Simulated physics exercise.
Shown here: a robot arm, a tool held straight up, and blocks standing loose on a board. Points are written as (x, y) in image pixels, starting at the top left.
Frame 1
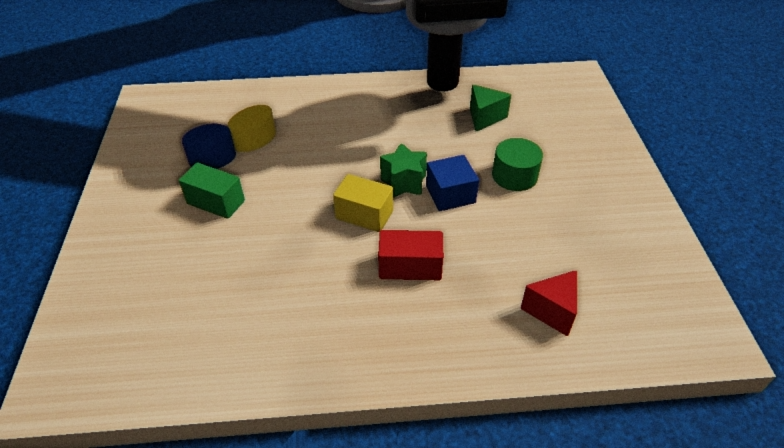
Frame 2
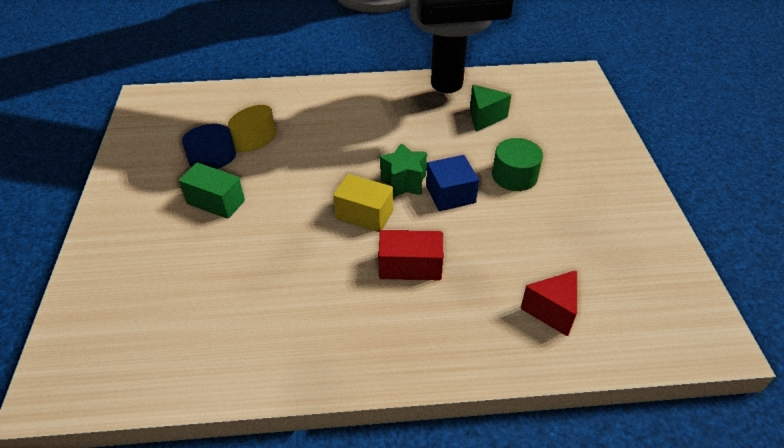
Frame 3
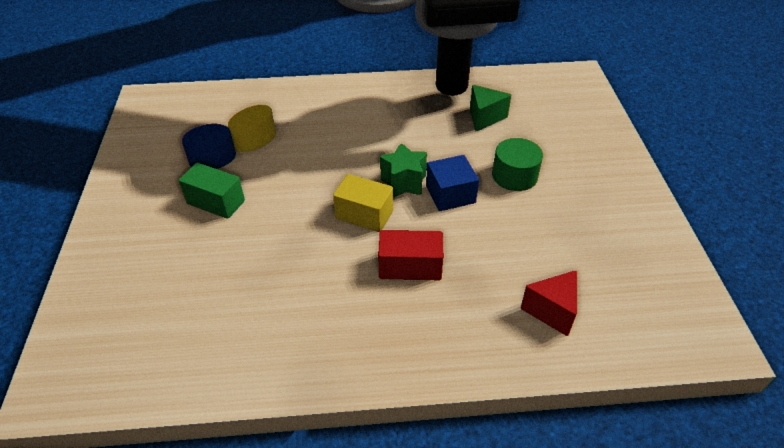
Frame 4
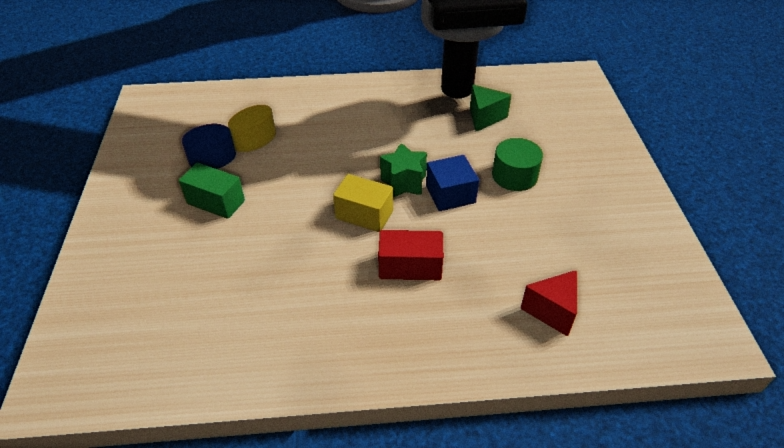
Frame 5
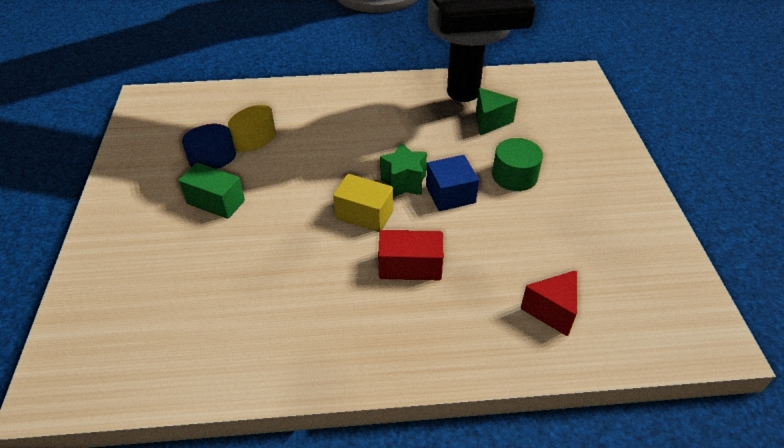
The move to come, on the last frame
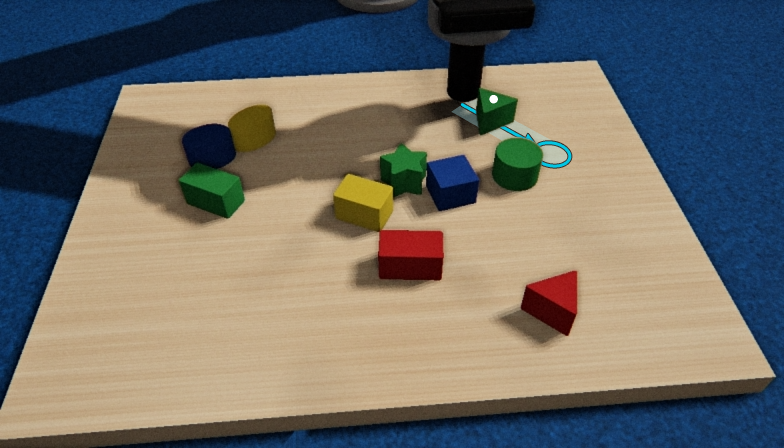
The robot arm's black tool moves slightly right and nudges the green triangle a little.
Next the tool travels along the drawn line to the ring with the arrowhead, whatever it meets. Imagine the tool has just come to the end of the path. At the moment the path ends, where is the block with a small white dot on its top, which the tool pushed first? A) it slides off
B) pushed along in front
I choose B.
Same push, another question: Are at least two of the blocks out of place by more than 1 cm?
Short answer: No.
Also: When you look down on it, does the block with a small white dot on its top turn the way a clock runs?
In short: Yes.
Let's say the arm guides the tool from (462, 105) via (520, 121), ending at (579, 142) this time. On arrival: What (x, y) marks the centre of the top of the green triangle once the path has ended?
The middle of its upper face should be somewhere near (528, 120).
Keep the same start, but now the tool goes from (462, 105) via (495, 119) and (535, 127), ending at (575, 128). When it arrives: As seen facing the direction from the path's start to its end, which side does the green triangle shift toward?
It's pushed right.
The drawn path runs in a line from (462, 105) to (552, 154); the dot is on the green triangle.
What follows on the original path. One third of the way, tool (492, 110); green triangle (517, 111), turned 45° clockwise.
Two thirds of the way, tool (523, 126); green triangle (548, 130), turned 55° clockwise.
At the end, tool (554, 143); green triangle (581, 149), turned 65° clockwise; green round block not moved.
